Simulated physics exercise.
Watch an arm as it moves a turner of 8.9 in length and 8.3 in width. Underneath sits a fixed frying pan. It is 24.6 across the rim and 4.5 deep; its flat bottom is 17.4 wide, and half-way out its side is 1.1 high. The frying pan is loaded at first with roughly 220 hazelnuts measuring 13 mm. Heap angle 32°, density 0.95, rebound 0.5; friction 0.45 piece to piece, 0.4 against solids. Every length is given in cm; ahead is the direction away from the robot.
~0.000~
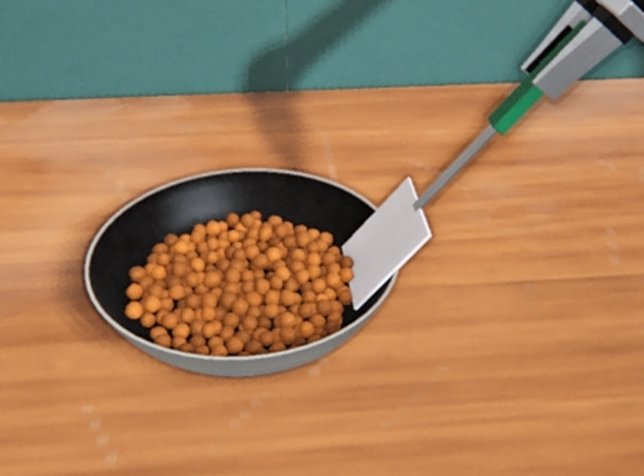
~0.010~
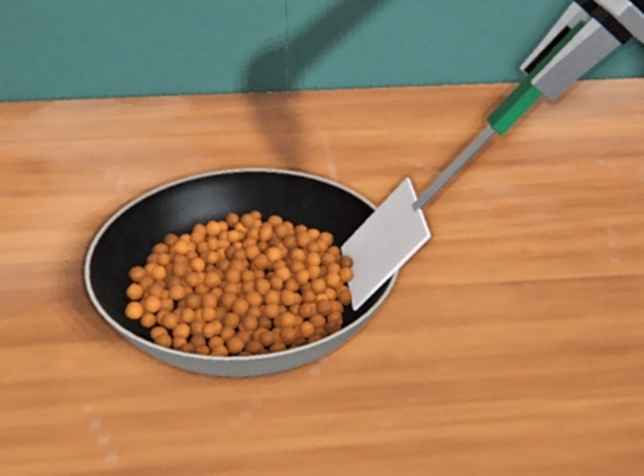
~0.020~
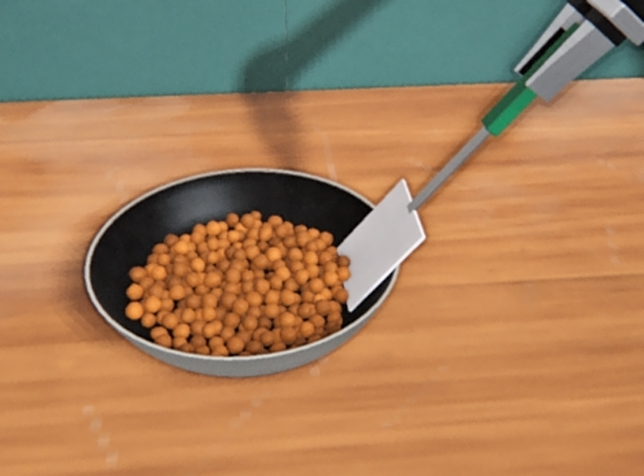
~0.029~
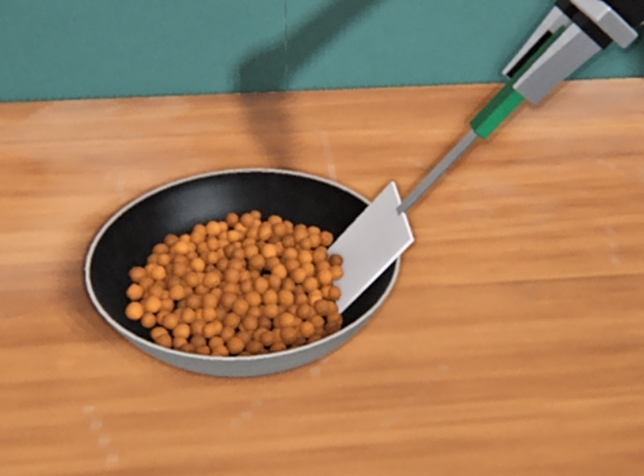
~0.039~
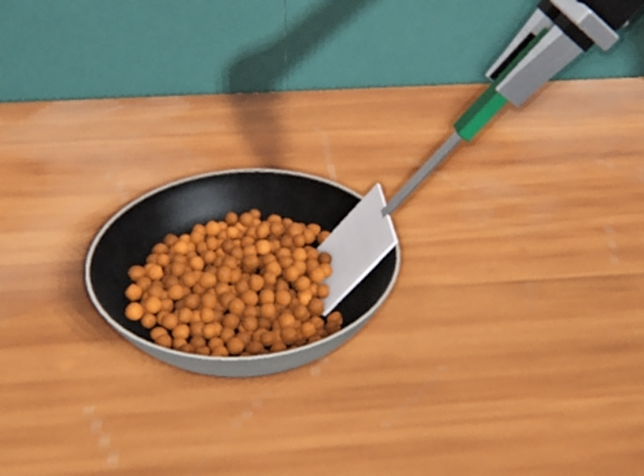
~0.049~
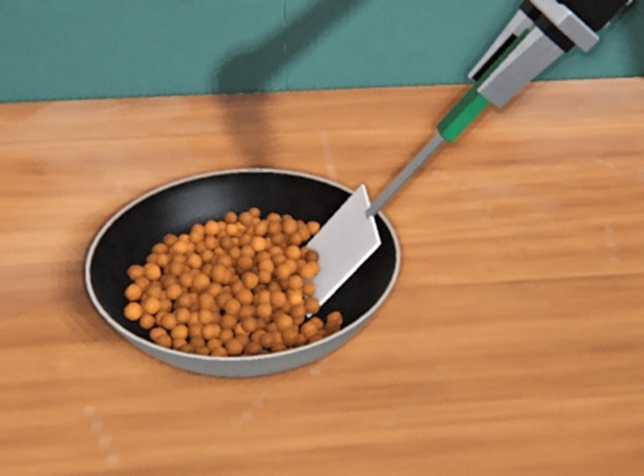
A robot arm slides a turner leftward through the heaped hazelnuts in a black frying pan.
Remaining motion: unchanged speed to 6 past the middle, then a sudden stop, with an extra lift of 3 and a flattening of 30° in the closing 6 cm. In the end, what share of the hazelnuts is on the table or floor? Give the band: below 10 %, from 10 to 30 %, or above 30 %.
Band: From 10 to 30 %.
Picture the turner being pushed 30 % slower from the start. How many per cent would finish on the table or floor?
Then roughly 5 percent.
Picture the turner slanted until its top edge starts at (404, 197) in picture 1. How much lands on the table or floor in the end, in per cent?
About 15 per cent.
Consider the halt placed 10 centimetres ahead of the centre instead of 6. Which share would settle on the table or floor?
Then around 35 per cent.
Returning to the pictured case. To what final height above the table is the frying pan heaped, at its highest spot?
About 4.5 cm above the table.
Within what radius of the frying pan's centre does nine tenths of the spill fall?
Roughly 55 cm.
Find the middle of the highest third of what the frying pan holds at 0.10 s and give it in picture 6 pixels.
It is centred at about (223, 273).
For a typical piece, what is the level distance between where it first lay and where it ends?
Level distance of roughly 4 cm.
After 0.07 s, sloping 52°, highest piece 5 above the table; 220 in the frying pan.
After 0.10 s, sloping 43°, highest piece 6 above the table; 220 in the frying pan.
After 0.31 s, sloping 22°, highest piece 6 above the table; 191 in the frying pan, 23 on the table or floor, 6 on the blade or in flight.
After 1.36 s, sloping 22°, highest piece 4 above the table; 191 in the frying pan, 29 on the table or floor.
In the end, 191 in the frying pan, 29 on the table or floor. That is 13 % on the table or floor.
